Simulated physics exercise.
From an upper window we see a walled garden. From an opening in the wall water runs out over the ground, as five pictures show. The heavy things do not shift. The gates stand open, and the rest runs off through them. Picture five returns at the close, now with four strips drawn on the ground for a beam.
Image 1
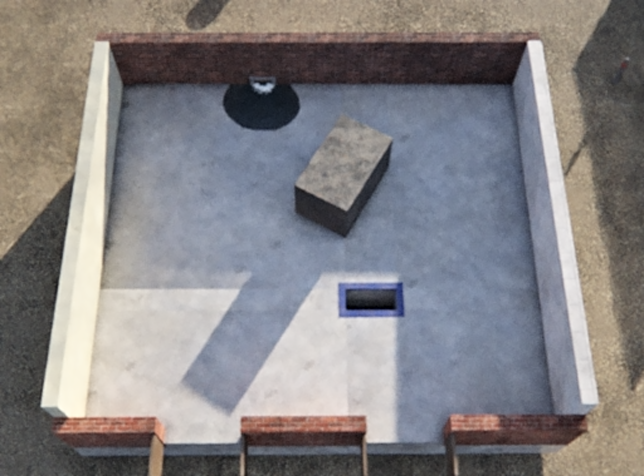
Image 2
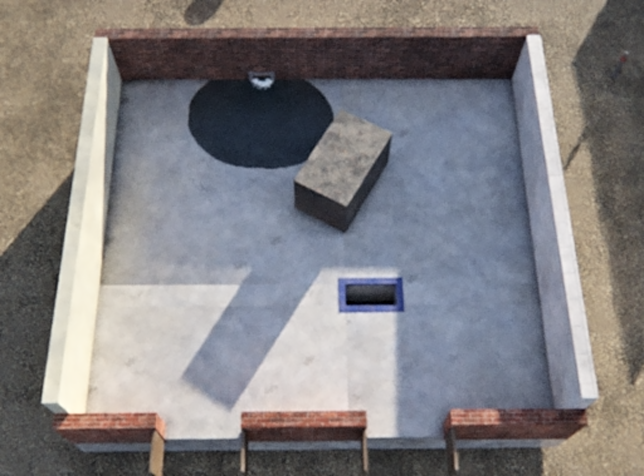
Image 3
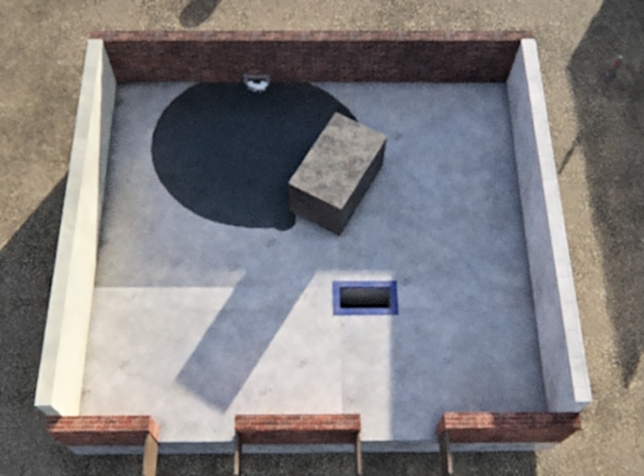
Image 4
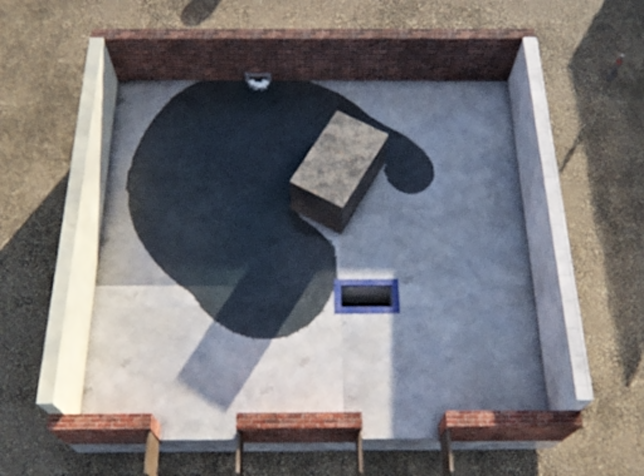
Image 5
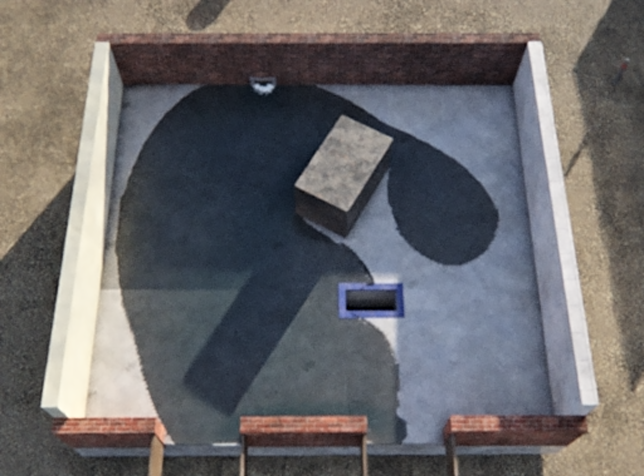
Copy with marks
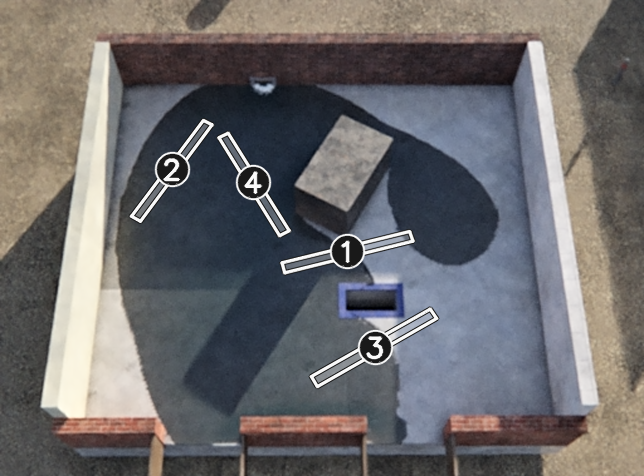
Dark water spread from an outfall by the back brick wall of a walled yard, curled around both sides of a large block, then reached the blue-edged drain pit and the front wall.
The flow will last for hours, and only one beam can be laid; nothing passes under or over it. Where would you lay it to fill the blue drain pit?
4.
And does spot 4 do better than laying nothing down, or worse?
Better.
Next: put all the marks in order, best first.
The order is 4, 3, 2, 1.
On the marked copy, 1 from (283, 267) to (411, 236); 2 from (135, 218) to (207, 122); 3 from (314, 381) to (433, 313); 4 from (223, 135) to (284, 233).
Choosing 1, next to none of the stream runs into the blue drain pit, about 98 % out by the gates.
Choosing 2, about 5 % of the stream runs into the blue drain pit, about 93 % out by the gates.
Choosing 3, about 11 % of the stream runs into the blue drain pit, about 88 % out by the gates.
Choosing 4, about 26 % of the stream runs into the blue drain pit, about 73 % out by the gates.
